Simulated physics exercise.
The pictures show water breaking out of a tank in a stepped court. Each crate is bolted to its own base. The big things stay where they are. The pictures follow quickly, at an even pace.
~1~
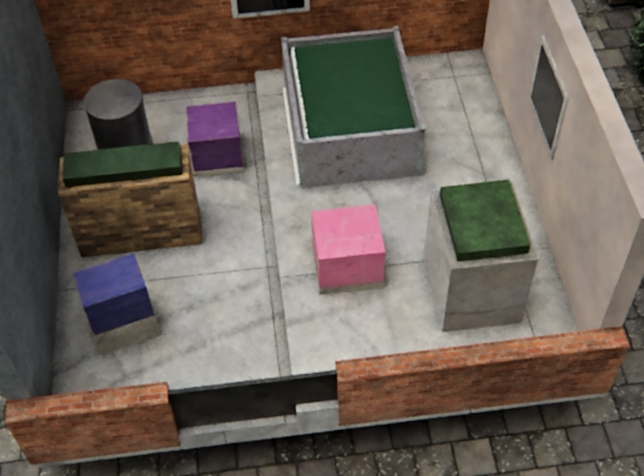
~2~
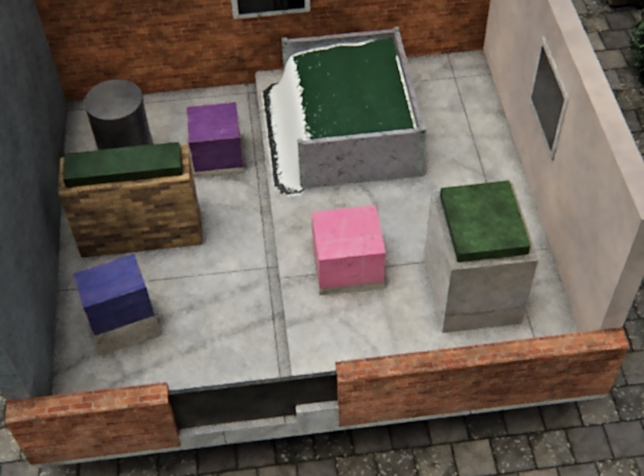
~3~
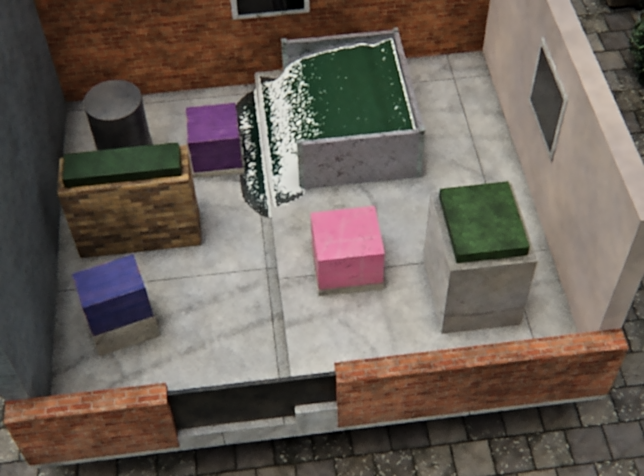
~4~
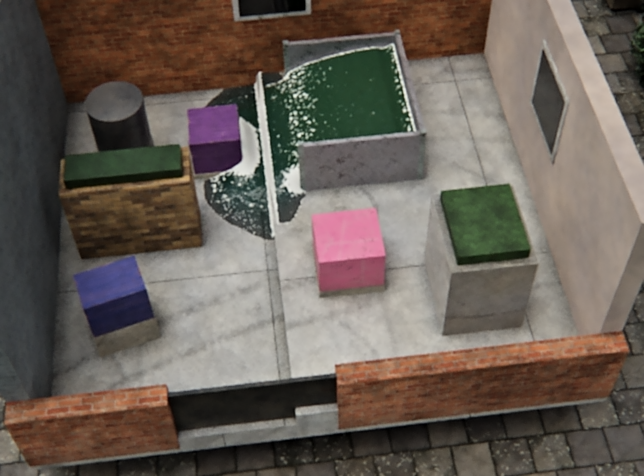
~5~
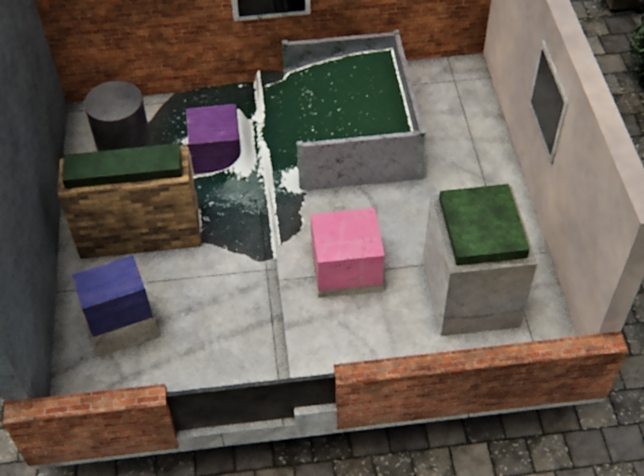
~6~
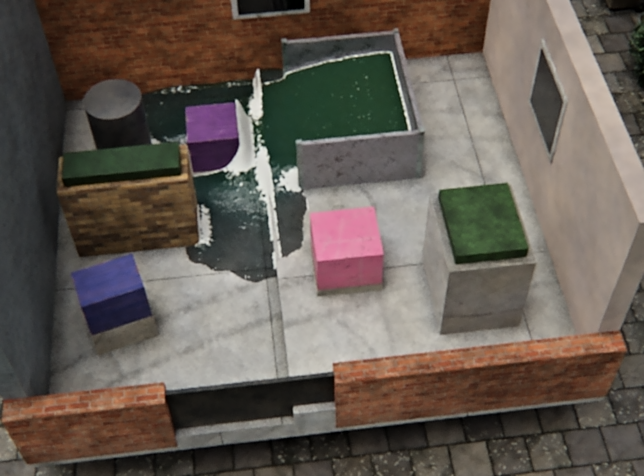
A large stone tank of dark green water stands at the back of a walled, paved court, seen from above by a still camera. A purple block and grey cylinder sit to its left, with a green-topped brick block and blue block nearer, and pink and green-topped pale blocks to the right. Water bursts from the tank's left side, foams across the paving, and spreads around the purple block.
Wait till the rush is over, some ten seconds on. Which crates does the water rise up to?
One by one: The blue crate escapes dry; the pink crate escapes dry; the purple crate is wetted.
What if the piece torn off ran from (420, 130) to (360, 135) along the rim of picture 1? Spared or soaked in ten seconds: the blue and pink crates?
In short: The blue crate remains dry; the pink crate ends up wet.
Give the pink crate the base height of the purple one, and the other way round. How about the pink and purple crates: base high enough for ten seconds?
Then: The pink one is safe; the purple one is soaked.
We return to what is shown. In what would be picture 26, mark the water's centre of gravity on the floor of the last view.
Near (184, 210).
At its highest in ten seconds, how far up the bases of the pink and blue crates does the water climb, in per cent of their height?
Roughly 10 per cent, then 50 per cent.
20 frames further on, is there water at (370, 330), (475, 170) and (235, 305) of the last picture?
One after the other: No water, free of water, under water.
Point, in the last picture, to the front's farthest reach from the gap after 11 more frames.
Around (48, 430).
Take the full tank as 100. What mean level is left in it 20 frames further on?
Roughly 12 per cent.
A moment on, water covers 35 % of the floor; the blue crate water round its plinth, the pink crate water round its plinth, the purple crate water round its plinth.
Next, water covers 50 % of the floor; the blue crate water round its plinth, the pink crate water round its plinth, the purple crate water round its plinth.
Then, water covers 50 % of the floor; the blue crate water round its plinth, the pink crate water round its plinth, the purple crate water round its plinth.
Later, water covers 55 % of the floor; the blue crate water round its plinth, the pink crate water round its plinth, the purple crate water round its plinth.
In the end, water covers 50 % of the floor; the blue crate stayed above the water, the pink crate stayed above the water, the purple crate was topped.
